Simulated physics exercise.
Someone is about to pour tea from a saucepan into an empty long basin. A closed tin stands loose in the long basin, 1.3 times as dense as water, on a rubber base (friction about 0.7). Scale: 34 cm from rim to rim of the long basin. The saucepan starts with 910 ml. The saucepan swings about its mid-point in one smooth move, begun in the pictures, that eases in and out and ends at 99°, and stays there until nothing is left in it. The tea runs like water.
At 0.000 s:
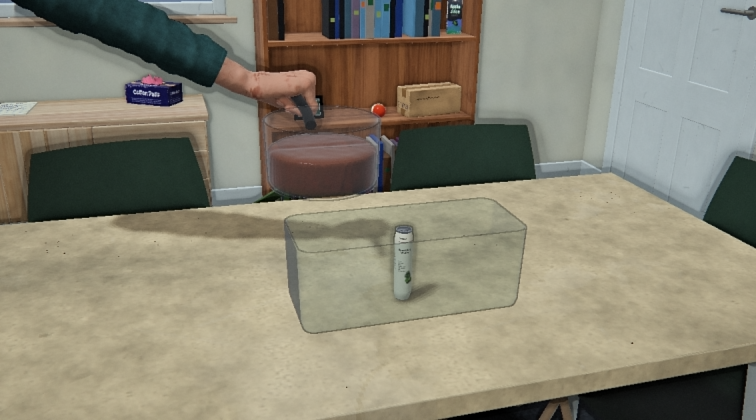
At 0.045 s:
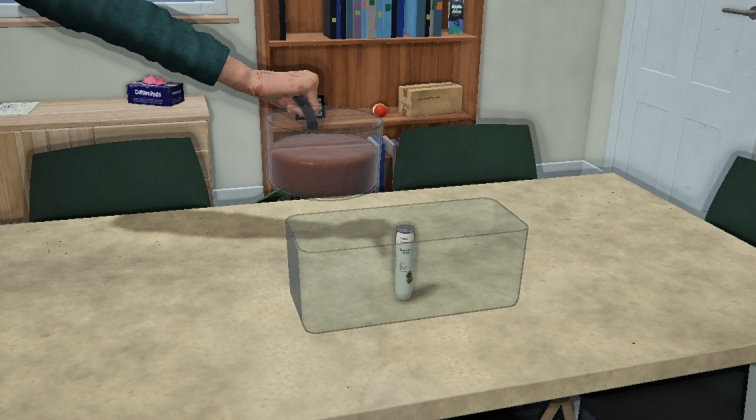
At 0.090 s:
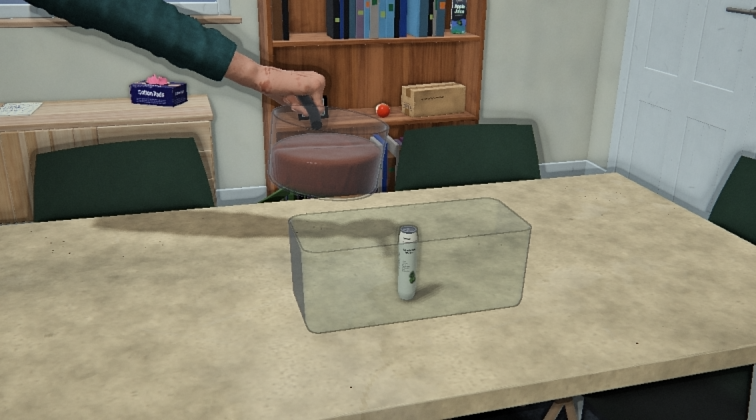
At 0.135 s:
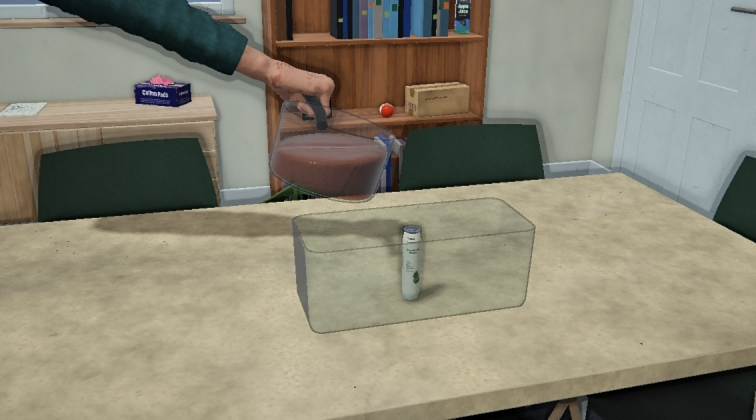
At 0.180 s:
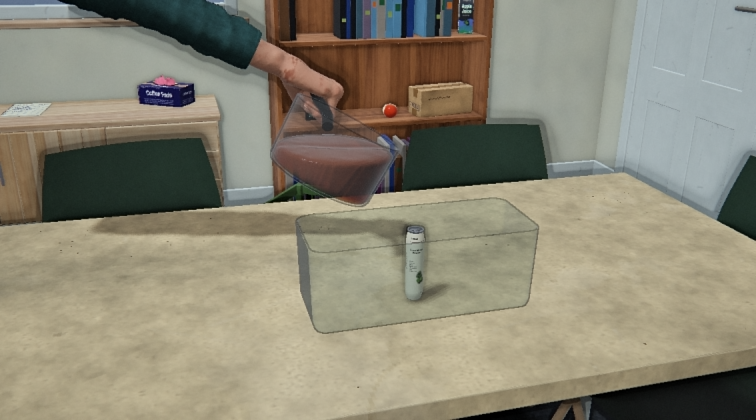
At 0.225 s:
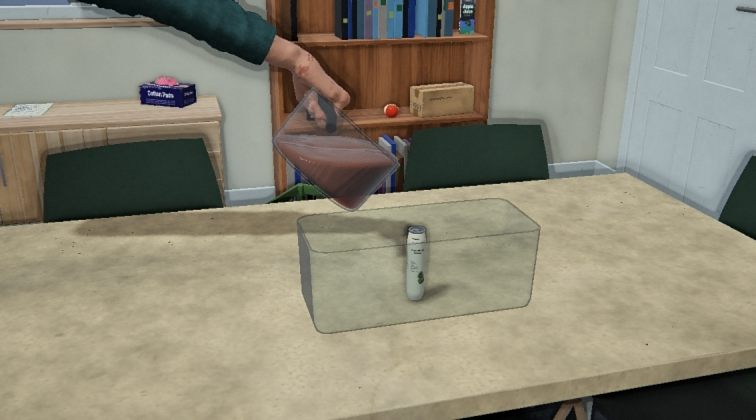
A hand tilts a saucepan of tea rightward above a long basin holding a tin.
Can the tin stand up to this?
The tin goes over.
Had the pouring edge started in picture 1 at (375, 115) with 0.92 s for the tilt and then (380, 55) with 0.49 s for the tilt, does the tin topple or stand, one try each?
First it falls; then it stays up.
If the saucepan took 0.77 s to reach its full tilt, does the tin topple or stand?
Then it goes over.
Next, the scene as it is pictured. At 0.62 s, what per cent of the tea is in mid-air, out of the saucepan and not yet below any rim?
About 6 per cent.
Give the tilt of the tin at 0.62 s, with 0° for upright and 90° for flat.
Near 10° from upright.
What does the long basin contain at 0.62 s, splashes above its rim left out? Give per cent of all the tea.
About 80 per cent.
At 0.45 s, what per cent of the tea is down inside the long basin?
Some 30 per cent.
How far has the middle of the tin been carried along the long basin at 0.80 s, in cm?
About 7 cm.
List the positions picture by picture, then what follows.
In the first frame, it leans 0°; its right rim is at (377, 117); the tea meets the walls at (267, 150) and (374, 143); the long basin's rim runs from (291, 235) to (510, 214); the tin's top is at (404, 233).
In the second frame, it leans 2°; its right rim is at (380, 119); the tea meets the walls at (268, 150) and (375, 143).
In the third frame, it leans 8°; its right rim is at (385, 125); the tea meets the walls at (272, 149) and (379, 144).
In the fourth frame, it leans 17°; its right rim is at (392, 135); the tea meets the walls at (274, 149) and (384, 146).
In the fifth frame, it leans 29°; its right rim is at (396, 147); the tea meets the walls at (274, 146) and (390, 148).
In the sixth frame, it leans 43°; its right rim is at (395, 162); the tea meets the walls at (275, 140) and (389, 152); 1 per cent is over the edge.
By 0.45 s the tilt is 98° and 36 per cent is still to pour; the tin stands where it began.
By 0.62 s the tilt is 99° and 14 per cent is still to pour; the tin leans 12°.
By 0.80 s the tilt is 99° and 4 per cent is still to pour; the tin lies on its side.
By 0.99 s the tilt is 99° and 1 per cent is still to pour; the tin lies on its side.
At rest the tin lies on its side.
